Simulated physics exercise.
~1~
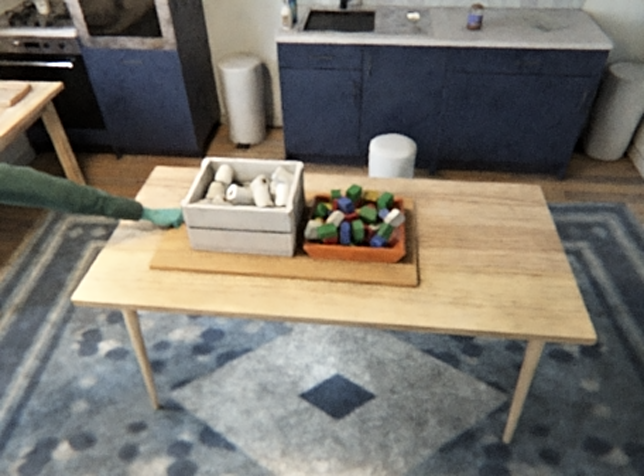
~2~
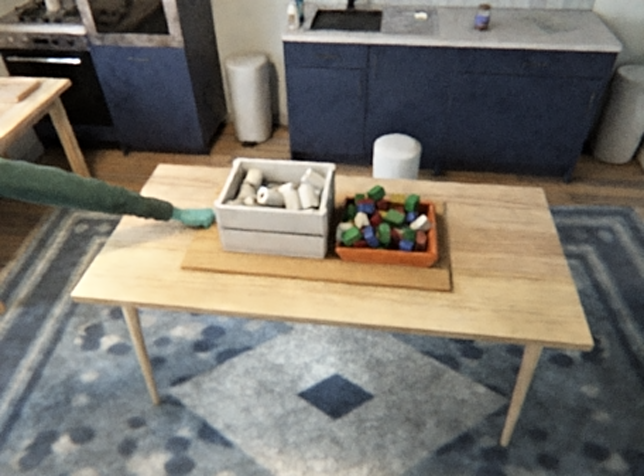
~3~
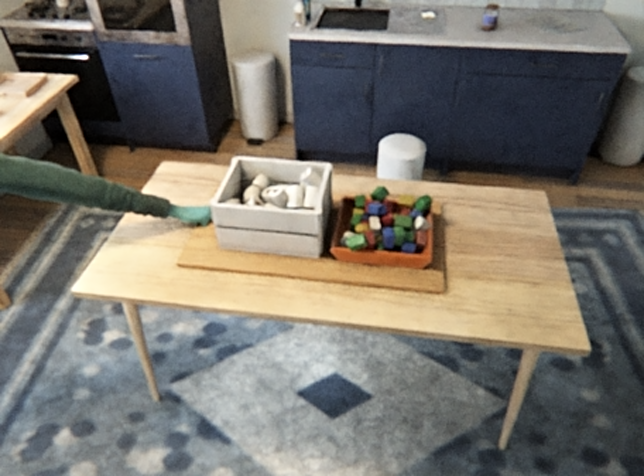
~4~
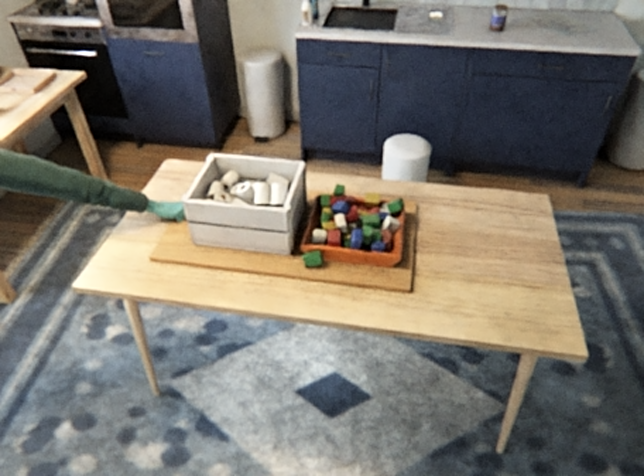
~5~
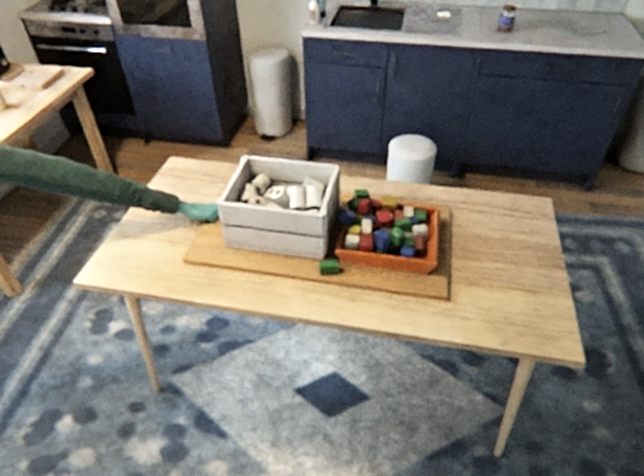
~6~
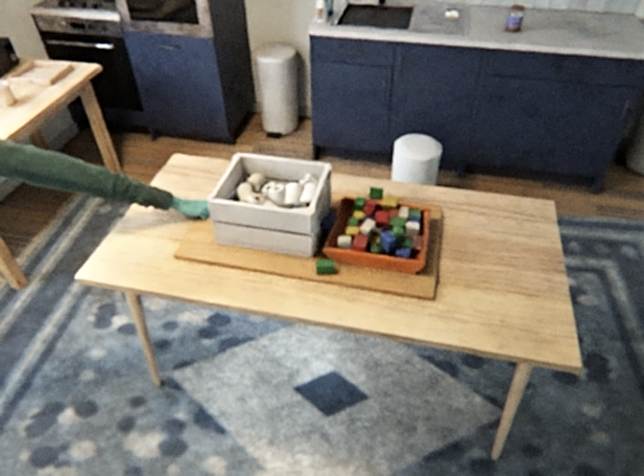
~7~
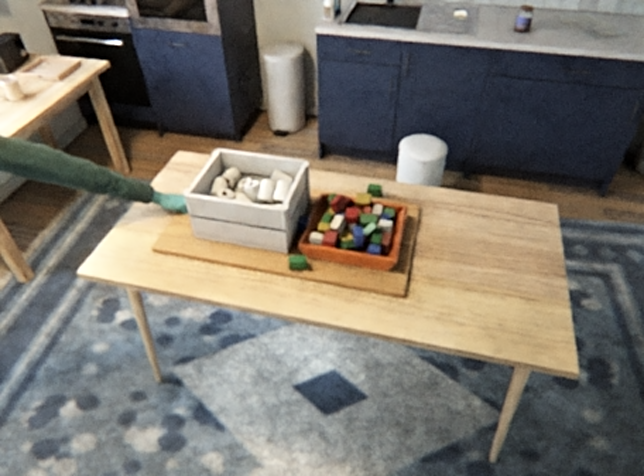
In a kitchen, a green-sleeved arm briskly shakes a board holding a white box of pale rolls and an orange box of colourful bricks right and left twice across a wooden table; a few bricks spill from the orange box, while the rolls stay in theirs.
